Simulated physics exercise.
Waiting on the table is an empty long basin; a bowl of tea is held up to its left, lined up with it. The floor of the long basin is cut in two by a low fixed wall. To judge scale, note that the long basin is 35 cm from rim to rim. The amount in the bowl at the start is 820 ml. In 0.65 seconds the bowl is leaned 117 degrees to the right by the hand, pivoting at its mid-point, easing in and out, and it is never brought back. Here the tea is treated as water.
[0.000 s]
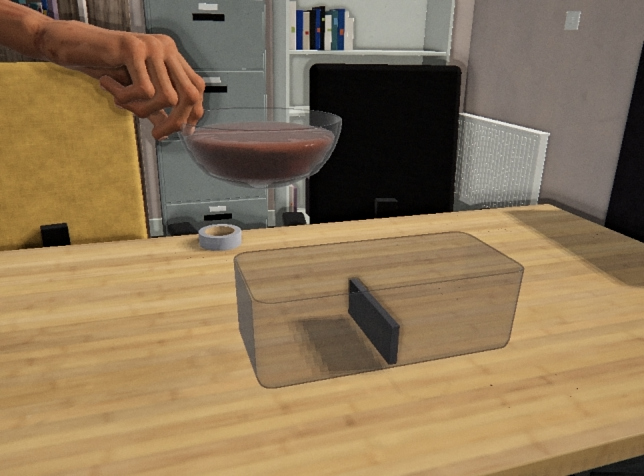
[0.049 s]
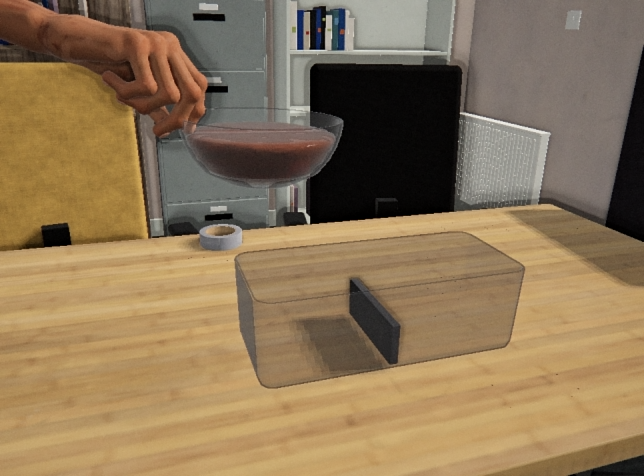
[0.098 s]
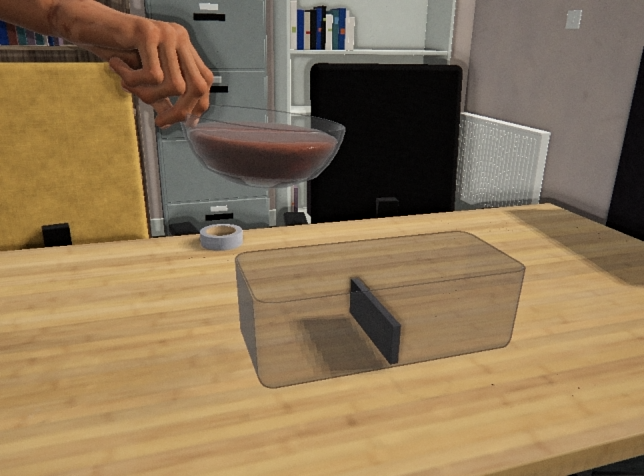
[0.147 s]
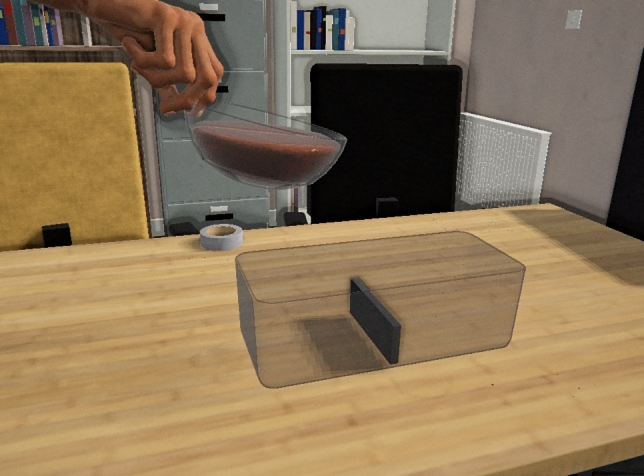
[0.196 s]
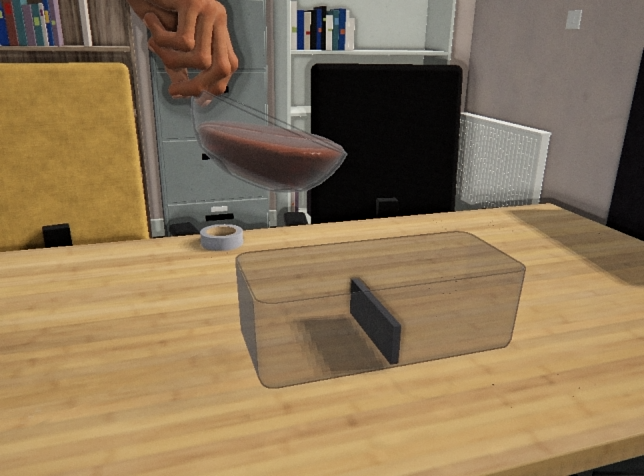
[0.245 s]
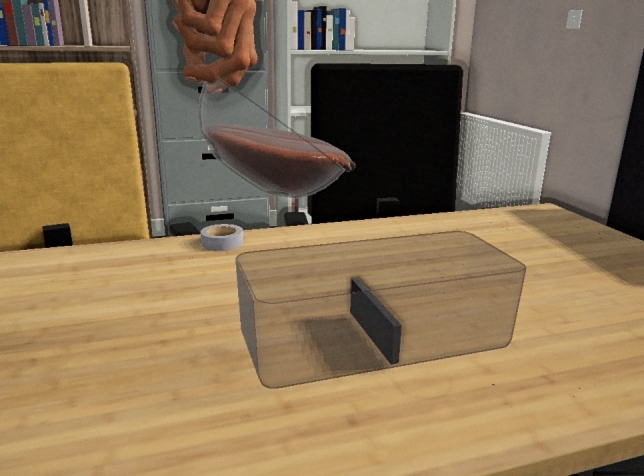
A hand tilts a clear bowl of reddish-brown tea steadily to the right above a wooden table, left of an empty transparent basin with a dark dividing wall, and the liquid reaches the rim and begins slipping over it.
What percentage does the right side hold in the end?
About 32 per cent.
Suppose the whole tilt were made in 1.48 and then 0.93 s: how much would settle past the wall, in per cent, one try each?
Respectively about 55 and 45 percent.
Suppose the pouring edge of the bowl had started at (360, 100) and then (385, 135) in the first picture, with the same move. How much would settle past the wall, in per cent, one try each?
Respectively 60 and 75 %.
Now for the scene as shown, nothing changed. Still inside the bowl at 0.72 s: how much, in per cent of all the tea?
About 0 per cent.
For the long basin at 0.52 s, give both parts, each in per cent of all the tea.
Around 42 on the left and around 30 on the right.
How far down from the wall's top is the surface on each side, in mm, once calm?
Left roughly 34 mm; right roughly 46 mm.
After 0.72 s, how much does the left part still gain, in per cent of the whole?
I'd put it at some 3 percent.
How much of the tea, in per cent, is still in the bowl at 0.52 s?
About 2 per cent.
Then, 0.52 s in, the tilt is 105° and 2 per cent is still to pour, 41 is left of the wall and 31 right of it.
Then, 0.72 s in, the tilt is 117° and 0 per cent is still to pour, 57 is left of the wall and 29 right of it.
Then, 0.92 s in, the tilt is 117° and 0 per cent is still to pour, 59 is left of the wall and 31 right of it.
Then, 1.15 s in, the tilt is 117° and 0 per cent is still to pour, 59 is left of the wall and 32 right of it.
Finally, 59 per cent lies left of the wall, 32 right of it and 9 outside.
